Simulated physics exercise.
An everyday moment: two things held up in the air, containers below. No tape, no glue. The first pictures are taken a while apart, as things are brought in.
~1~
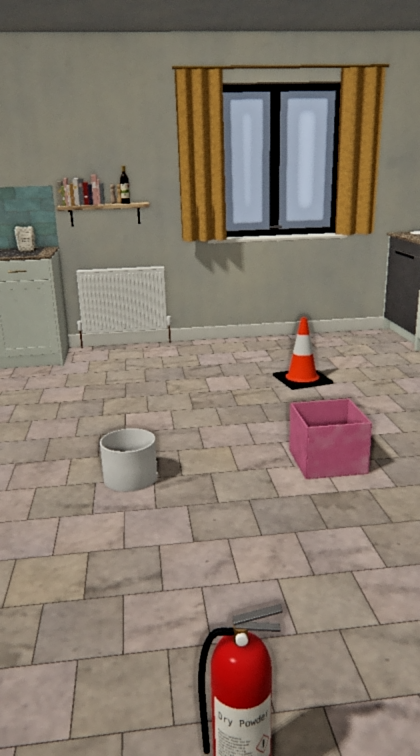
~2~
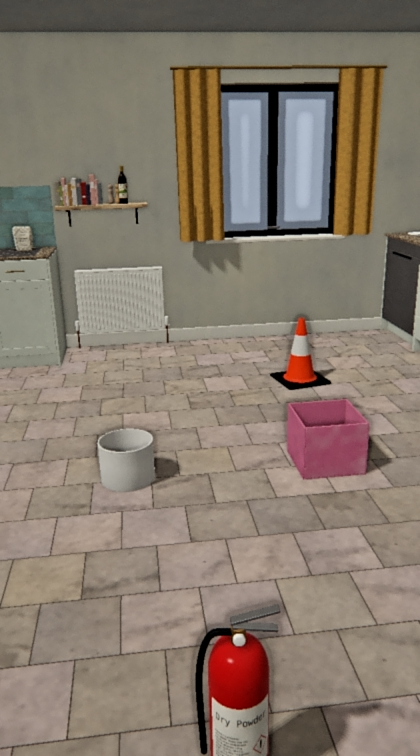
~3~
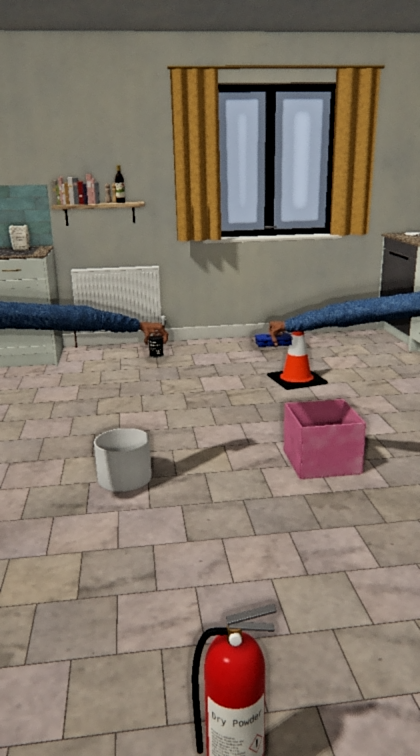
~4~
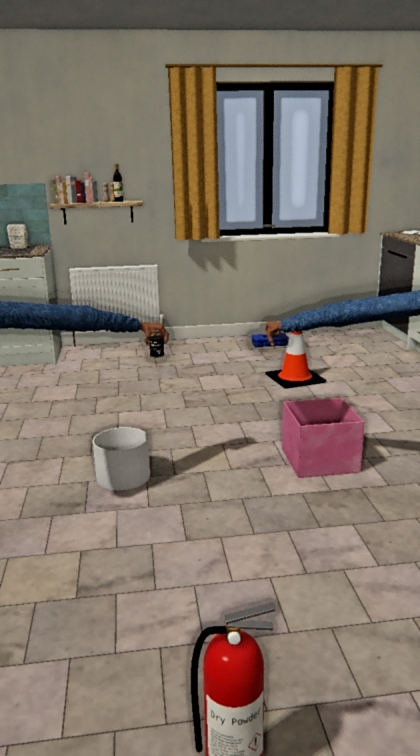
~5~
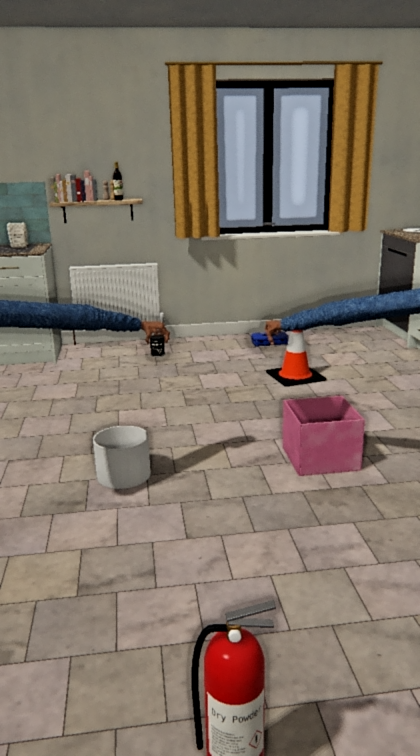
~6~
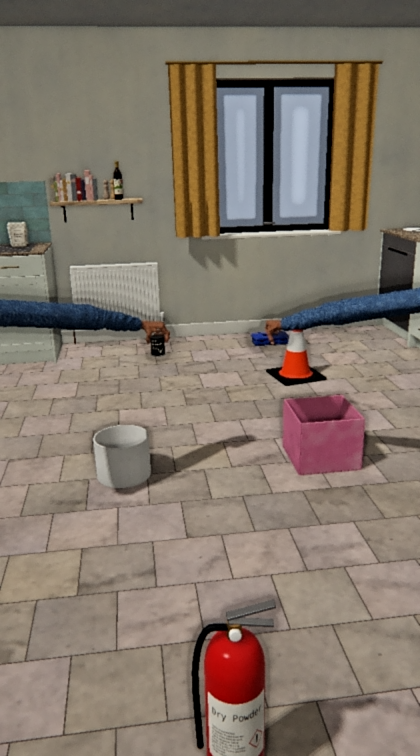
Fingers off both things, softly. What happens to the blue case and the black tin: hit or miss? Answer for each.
As it turns out, the blue case ends up outside, the black tin ends up outside.
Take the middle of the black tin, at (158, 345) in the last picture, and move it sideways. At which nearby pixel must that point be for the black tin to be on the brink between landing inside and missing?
Near (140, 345).
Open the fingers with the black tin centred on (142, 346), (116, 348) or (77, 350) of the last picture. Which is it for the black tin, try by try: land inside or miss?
Try by try, it ends up outside; is caught; lands outside.
Then, 0.20 s later than the last frame, blue case dropping near (270, 362); black tin dropping near (159, 370).
Then, 0.34 s later than the last frame, blue case dropping near (269, 419); black tin dropping near (162, 428).
Then, 0.46 s later than the last frame, blue case fallen near (269, 453); black tin fallen near (164, 459).
When it is over, the blue case misses, near (269, 459); the black tin misses, near (164, 463).
